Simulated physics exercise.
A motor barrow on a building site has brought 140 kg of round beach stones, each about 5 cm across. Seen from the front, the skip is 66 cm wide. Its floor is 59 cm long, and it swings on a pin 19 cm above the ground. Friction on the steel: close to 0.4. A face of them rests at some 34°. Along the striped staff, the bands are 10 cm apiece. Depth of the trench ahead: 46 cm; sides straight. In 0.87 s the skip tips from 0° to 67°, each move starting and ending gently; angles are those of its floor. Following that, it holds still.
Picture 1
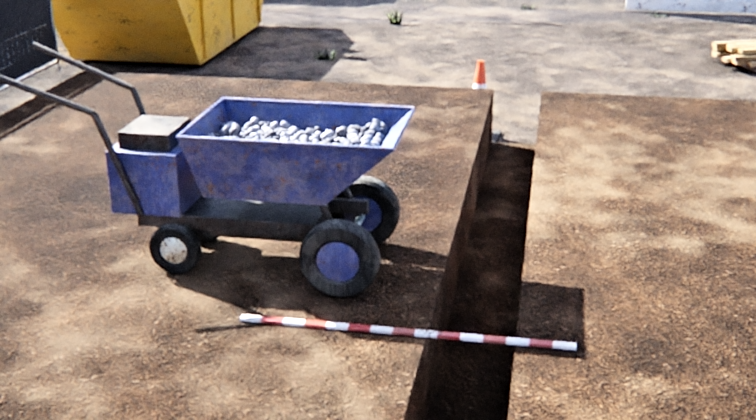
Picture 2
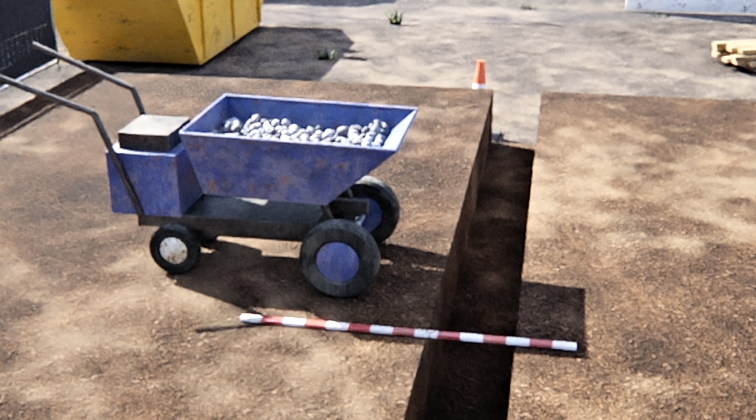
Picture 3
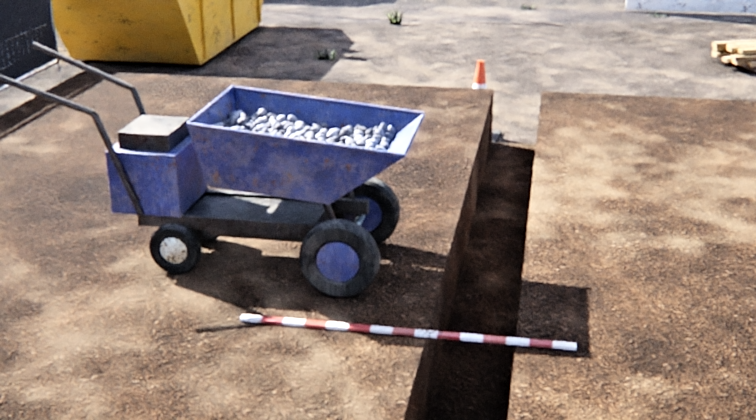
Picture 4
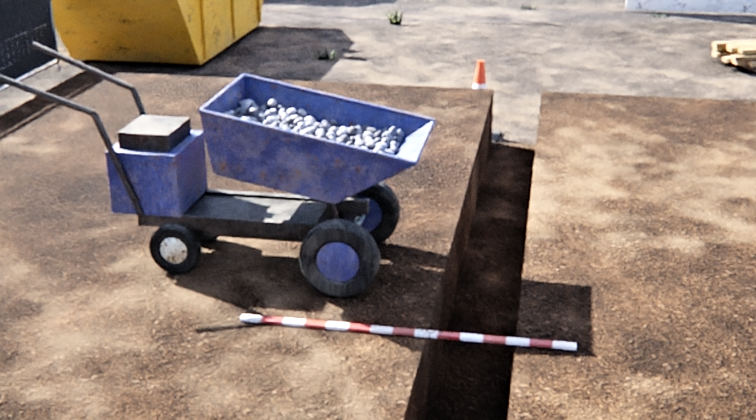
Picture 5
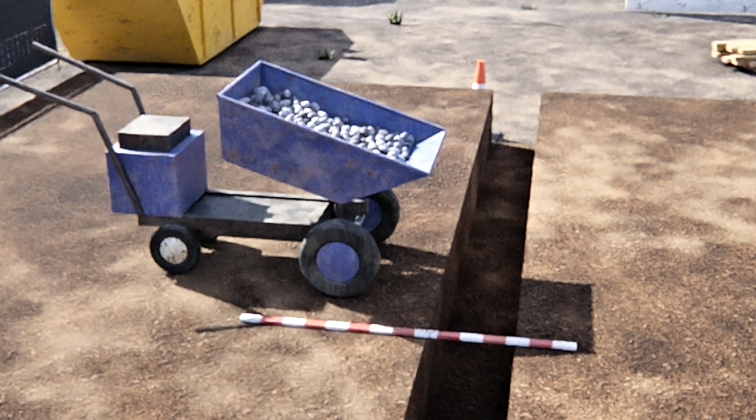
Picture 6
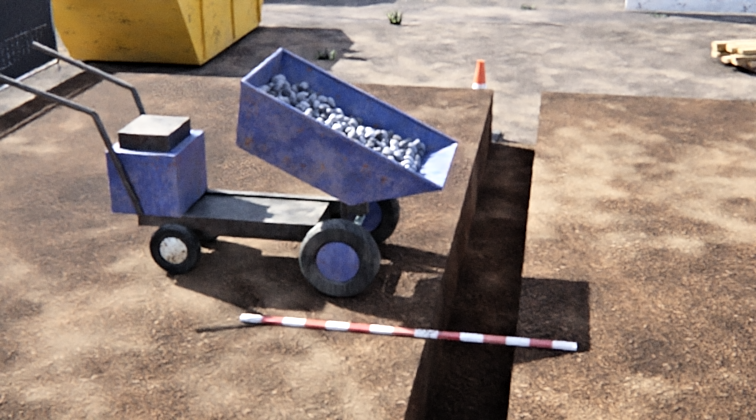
The video shows a blue motor barrow loaded with rounded pale stones, standing left of a straight trench behind a red and white striped staff. Its skip tilts steadily toward the right, the rear rising while the wheeled base stays still.
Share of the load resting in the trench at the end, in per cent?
46 per cent.
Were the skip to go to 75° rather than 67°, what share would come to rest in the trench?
Some 60 in a hundred, I'd say.
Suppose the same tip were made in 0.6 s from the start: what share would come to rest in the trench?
Estimate: About 40 %.
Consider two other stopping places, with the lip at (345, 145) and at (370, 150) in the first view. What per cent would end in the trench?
Roughly 95 percent for the first, and 70 percent for the second.
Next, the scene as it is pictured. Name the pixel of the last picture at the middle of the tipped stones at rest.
(538, 279).
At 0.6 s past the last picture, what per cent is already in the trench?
Some 20 per cent.
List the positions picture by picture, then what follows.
In the first picture, the skip is at 0°, its lip at (393, 149); the top of the load is at (361, 132).
In the second picture, the skip is at 1°, its lip at (396, 151); the top of the load is at (282, 128).
In the third picture, the skip is at 5°, its lip at (404, 156); the top of the load is at (239, 120).
The fourth picture shows lip at (416, 163), floor tilted 11°, highest stones at (245, 109).
The fifth picture shows lip at (429, 174), floor tilted 18°, highest stones at (260, 98).
The sixth picture shows lip at (442, 189), floor tilted 26°, highest stones at (274, 86).
Then, 0.3 s after the last picture the floor is at 56°, 100 % in the skip; the foremost stones are at (463, 220).
Then, 0.6 s after the last picture the floor is at 67°, 67 % in the skip, 22 % in the trench, 11 % past the trench; the foremost stones are at (554, 292).
Then, 1.0 s after the last picture the floor is at 67°, 13 % in the skip, 35 % in the trench, 51 % past the trench; the foremost stones are at (703, 300).
Then, 2.9 s after the last picture the floor is at 67°, 0 % in the skip, 46 % in the trench, 54 % past the trench; the foremost stones are past the picture's edge.
